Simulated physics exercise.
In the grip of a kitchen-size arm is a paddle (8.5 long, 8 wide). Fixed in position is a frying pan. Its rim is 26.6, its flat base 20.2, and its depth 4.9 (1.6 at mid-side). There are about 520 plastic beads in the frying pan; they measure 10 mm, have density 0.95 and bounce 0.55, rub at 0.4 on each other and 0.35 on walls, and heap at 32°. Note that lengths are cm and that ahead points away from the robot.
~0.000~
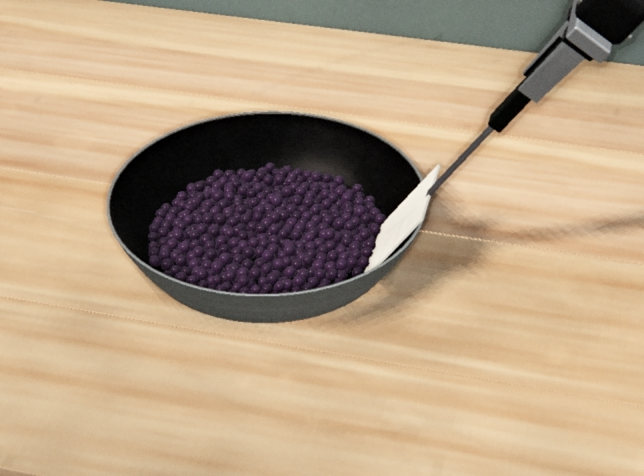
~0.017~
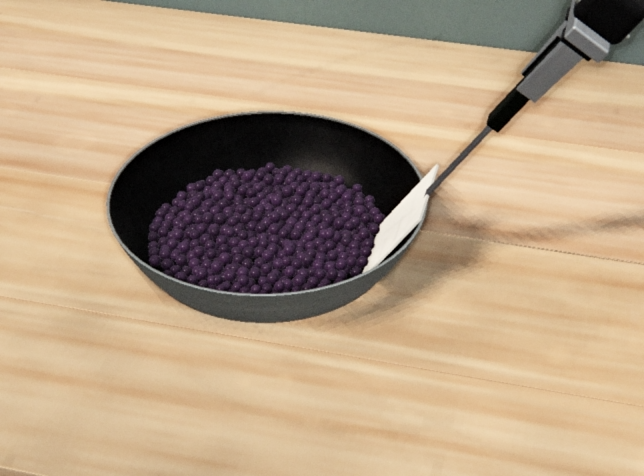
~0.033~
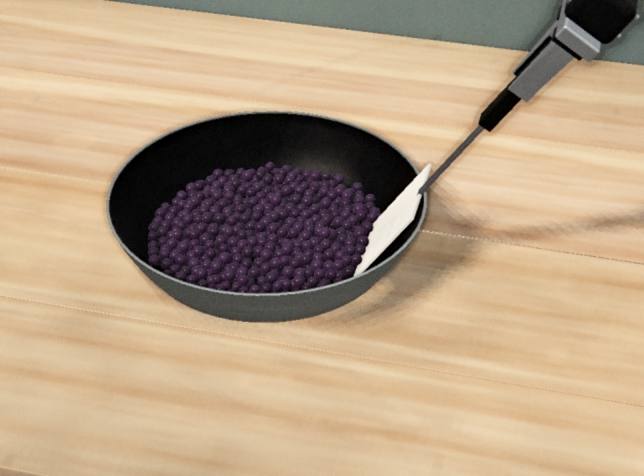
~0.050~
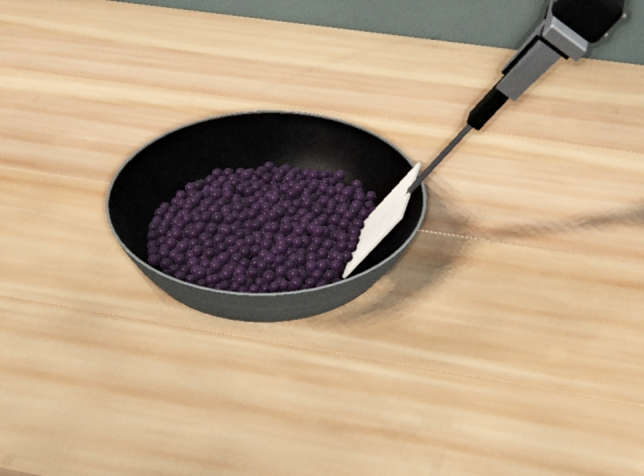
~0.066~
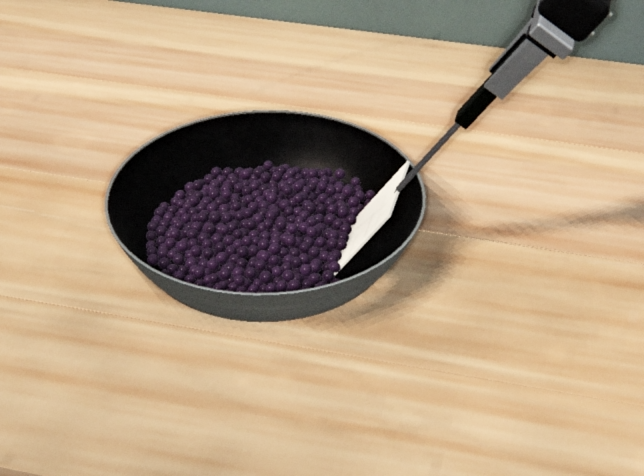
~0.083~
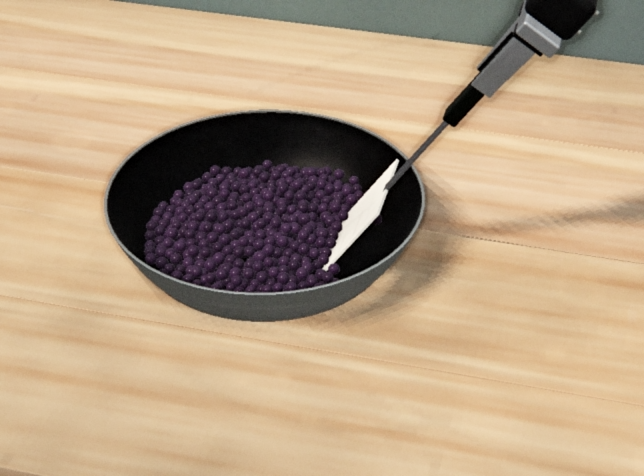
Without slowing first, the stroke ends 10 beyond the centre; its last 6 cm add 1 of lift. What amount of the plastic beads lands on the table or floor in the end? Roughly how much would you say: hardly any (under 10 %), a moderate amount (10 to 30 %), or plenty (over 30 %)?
I'd say hardly any.
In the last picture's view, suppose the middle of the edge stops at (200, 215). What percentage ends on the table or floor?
Approximately 0 per cent, I reckon.
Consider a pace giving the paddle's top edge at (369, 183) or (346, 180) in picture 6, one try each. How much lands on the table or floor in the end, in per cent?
About 20 and 25 percent.
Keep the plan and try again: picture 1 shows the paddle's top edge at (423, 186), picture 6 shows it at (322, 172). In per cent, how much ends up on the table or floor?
25 %.
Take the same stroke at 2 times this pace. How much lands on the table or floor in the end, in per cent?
I'd put it around 20 per cent.
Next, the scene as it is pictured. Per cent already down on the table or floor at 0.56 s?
I'd say close to 5 in a hundred.
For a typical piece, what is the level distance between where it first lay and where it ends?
About 3 cm.
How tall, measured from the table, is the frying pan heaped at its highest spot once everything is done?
6.0 cm.
After 0.20 s, sloping 57°, highest piece 3 above the table; 525 in the frying pan.
After 0.31 s, sloping 57°, highest piece 5 above the table; 525 in the frying pan.
After 0.56 s, sloping 57°, highest piece 6 above the table; 492 in the frying pan, 29 on the table or floor, 4 on the blade or in flight.
After 1.61 s, sloping 57°, highest piece 6 above the table; 491 in the frying pan, 34 on the table or floor.
At rest, 491 in the frying pan, 34 on the table or floor. That is 6 % on the table or floor.
